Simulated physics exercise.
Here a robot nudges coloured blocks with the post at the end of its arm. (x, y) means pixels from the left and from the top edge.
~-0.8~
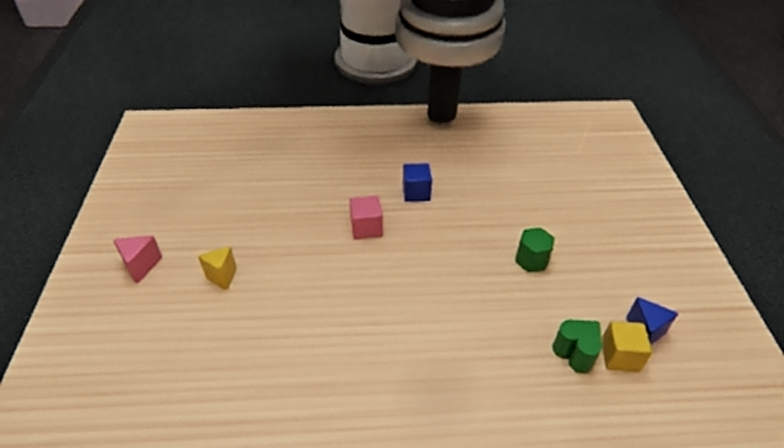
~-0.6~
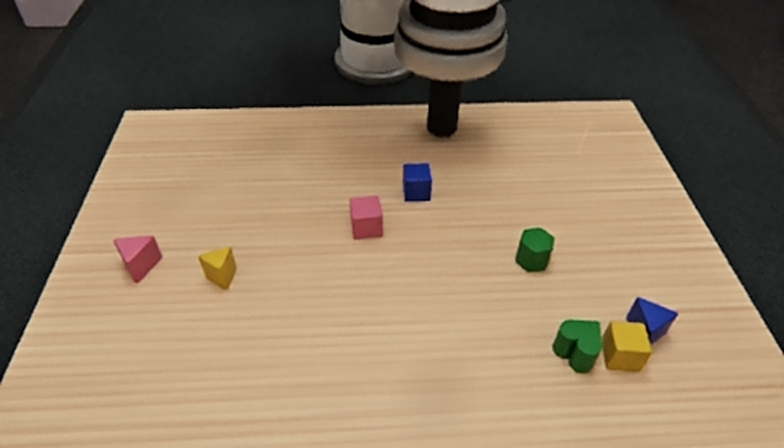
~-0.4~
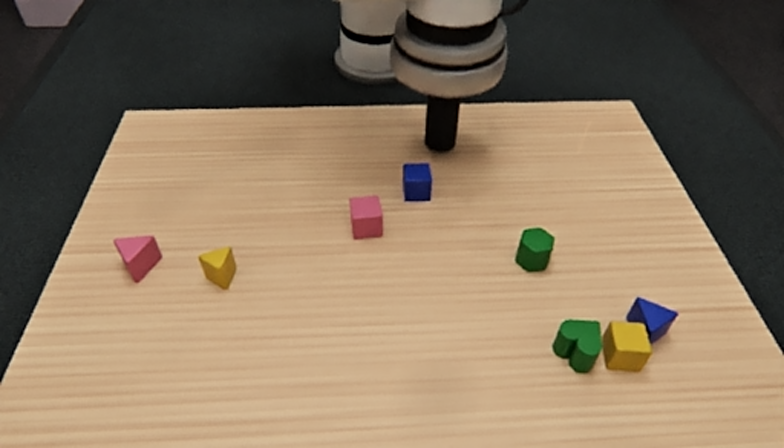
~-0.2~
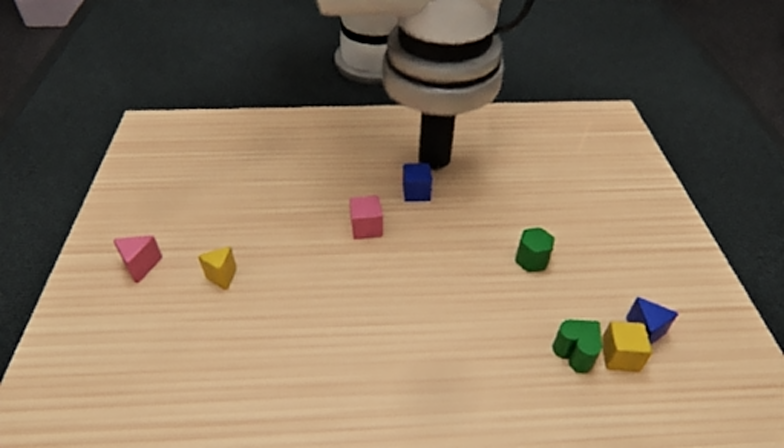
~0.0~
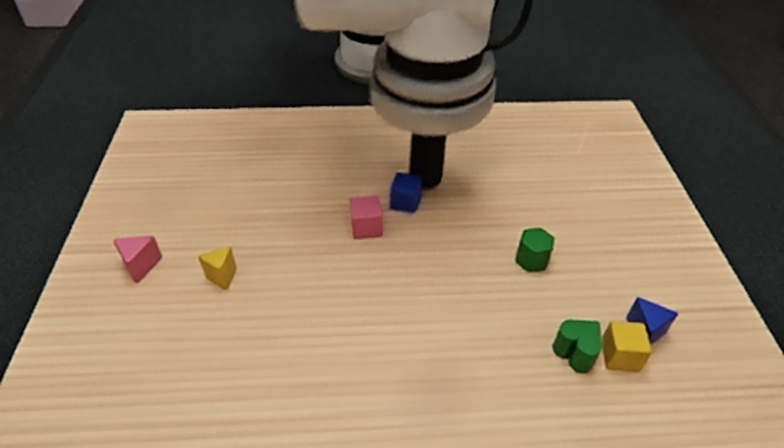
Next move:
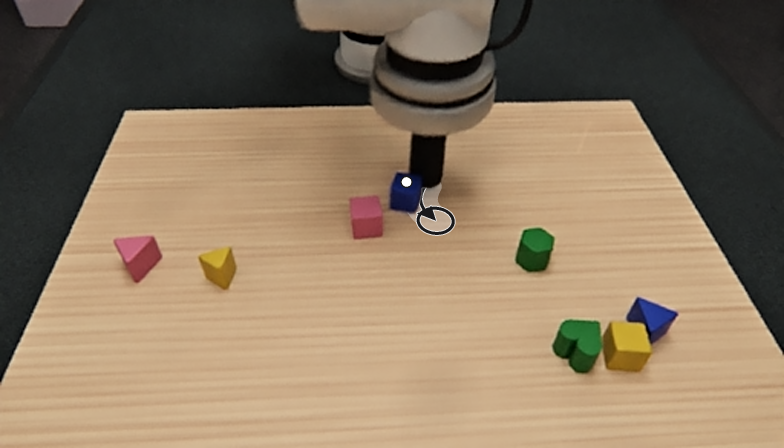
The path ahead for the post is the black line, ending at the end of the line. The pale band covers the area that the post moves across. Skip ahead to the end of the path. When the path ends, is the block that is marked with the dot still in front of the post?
No, that is not how it ends up.
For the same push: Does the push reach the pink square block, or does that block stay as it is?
Right where it was.
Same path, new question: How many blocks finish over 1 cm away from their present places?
Only one block.
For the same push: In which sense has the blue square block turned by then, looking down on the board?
The turn is clockwise.
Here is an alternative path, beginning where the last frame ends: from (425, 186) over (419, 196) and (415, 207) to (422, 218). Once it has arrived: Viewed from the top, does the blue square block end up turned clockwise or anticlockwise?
Looking down: Clockwise.
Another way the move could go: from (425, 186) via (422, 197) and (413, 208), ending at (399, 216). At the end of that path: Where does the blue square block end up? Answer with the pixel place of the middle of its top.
Put as a pixel place, it's (370, 204).
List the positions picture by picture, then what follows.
The first frame shows post's lower end (442, 115); pink square block (366, 206); blue square block (418, 171).
The second frame shows post (442, 128); blocks still.
The third frame shows post (440, 143); blocks still.
The fourth frame shows post (435, 159); blocks still.
The fifth frame shows post (426, 177); pink square block (366, 206); blue square block (407, 182).
Drawn move, from (425, 186) over (421, 197) and (424, 210) to (436, 221); the dot is on the blue square block.
The first path, step by step. Halfway along, post (422, 196); blue square block (395, 193), turned 50° clockwise.
At the end, post (437, 212); pink square block still; blue square block (395, 194), turned 55° clockwise.
